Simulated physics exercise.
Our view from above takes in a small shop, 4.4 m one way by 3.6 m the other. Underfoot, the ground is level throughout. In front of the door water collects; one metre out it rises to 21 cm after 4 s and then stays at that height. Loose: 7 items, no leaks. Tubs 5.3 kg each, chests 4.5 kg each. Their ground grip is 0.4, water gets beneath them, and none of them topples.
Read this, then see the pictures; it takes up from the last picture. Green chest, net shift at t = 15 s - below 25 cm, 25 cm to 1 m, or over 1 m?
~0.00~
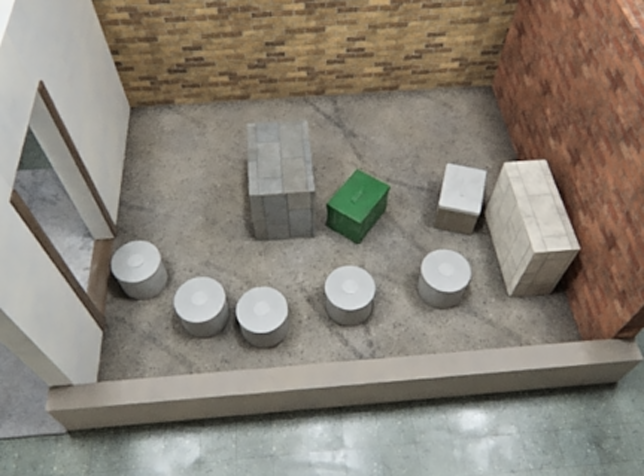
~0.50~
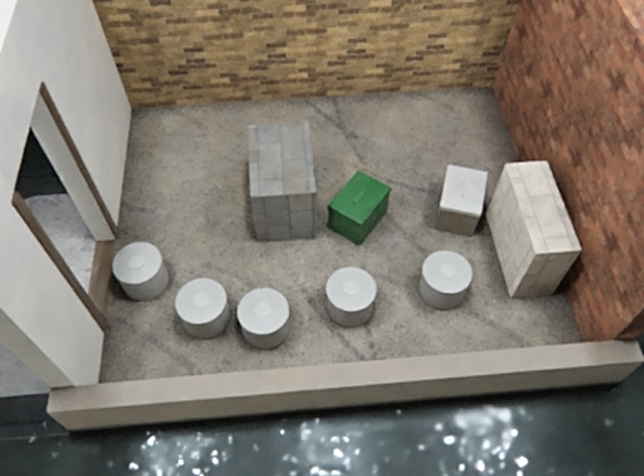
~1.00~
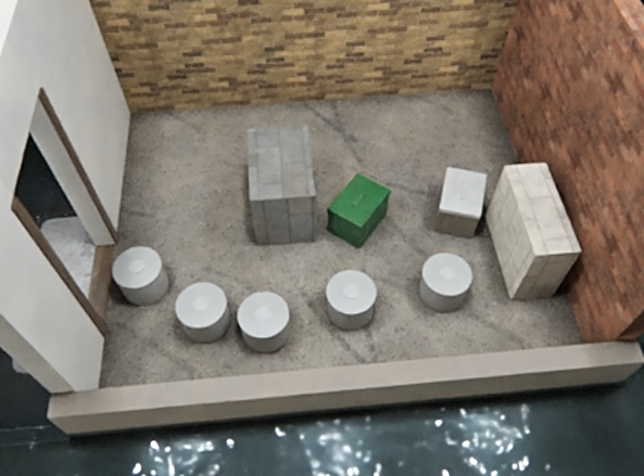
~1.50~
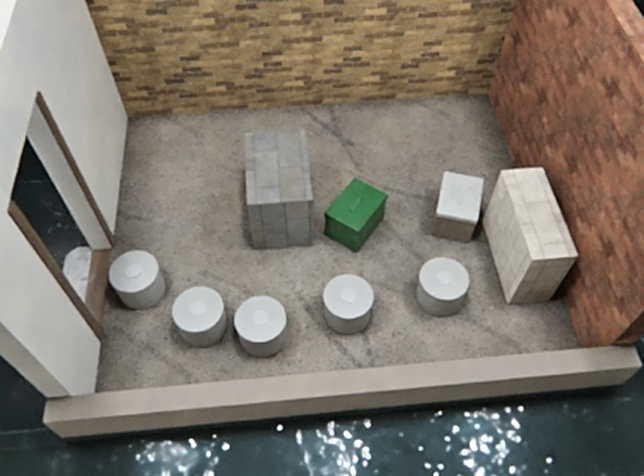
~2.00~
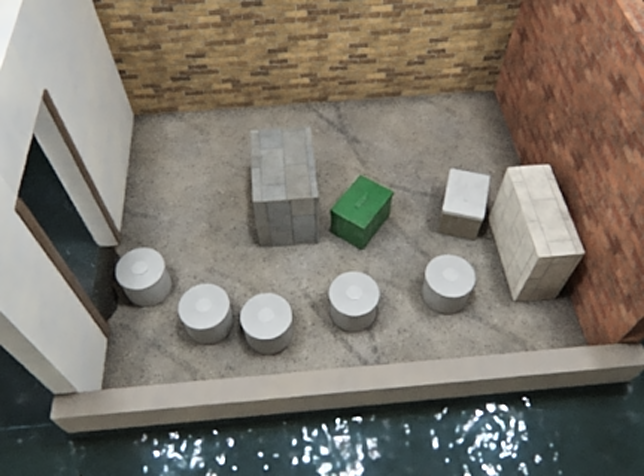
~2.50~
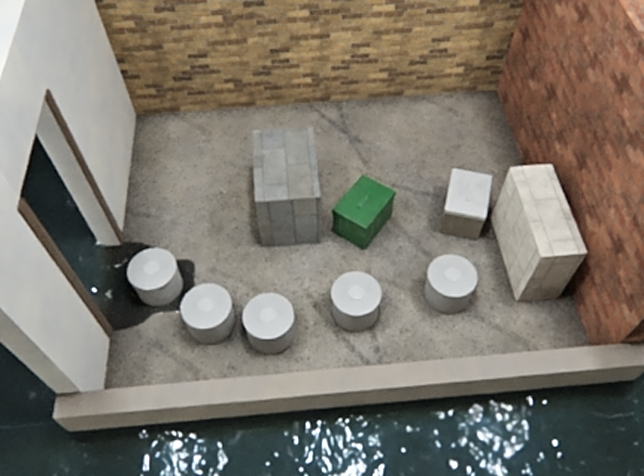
25 cm to 1 m.
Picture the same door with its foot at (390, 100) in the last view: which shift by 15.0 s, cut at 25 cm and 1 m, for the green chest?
Well, the green chest really gets moving far.
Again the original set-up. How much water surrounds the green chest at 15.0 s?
7 cm or so.
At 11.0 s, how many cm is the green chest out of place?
Displacement near 30 cm.
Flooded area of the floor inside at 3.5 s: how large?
At that time the wet patch spans about 2.5 m2.
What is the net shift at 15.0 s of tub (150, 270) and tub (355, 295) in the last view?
Respectively 250 and 120 cm.
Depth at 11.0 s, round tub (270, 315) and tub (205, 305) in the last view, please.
Depths: Near 5 cm, then near 10 cm.
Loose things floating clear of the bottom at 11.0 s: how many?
At that time, 7.
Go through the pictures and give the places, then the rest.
In the first picture, the green chest at (359, 195) rests on the ground; water covers 0.0 m2; 0 of 7 have shifted.
In the second picture, the green chest at (360, 196) rests on the ground; water covers 0.0 m2; 0 of 7 have shifted.
In the third picture, the green chest at (359, 199), on the bottom; 0.0 m2 under water; 0 of 7 have shifted.
In the fourth picture, the green chest at (356, 203) rests on the ground; 0.0 m2 under water; 0 of 7 have shifted.
In the fifth picture, the green chest at (362, 201), on the bottom; water covers 0.0 m2; 0 of 7 have shifted.
In the sixth picture, the green chest at (364, 200), on the bottom; 0.3 m2 under water; 1 of 7 have shifted.
After 3.5 s the green chest is near (364, 200), 0.0 m from its start, aground; 0 afloat.
After 6.8 s the green chest is near (375, 181), 0.3 m from its start, aground; 5 afloat.
After 11.0 s the green chest is near (356, 176), 0.3 m from its start, afloat; 7 afloat.
After 15.0 s the green chest is near (389, 165), 0.5 m from its start, afloat; 7 afloat.
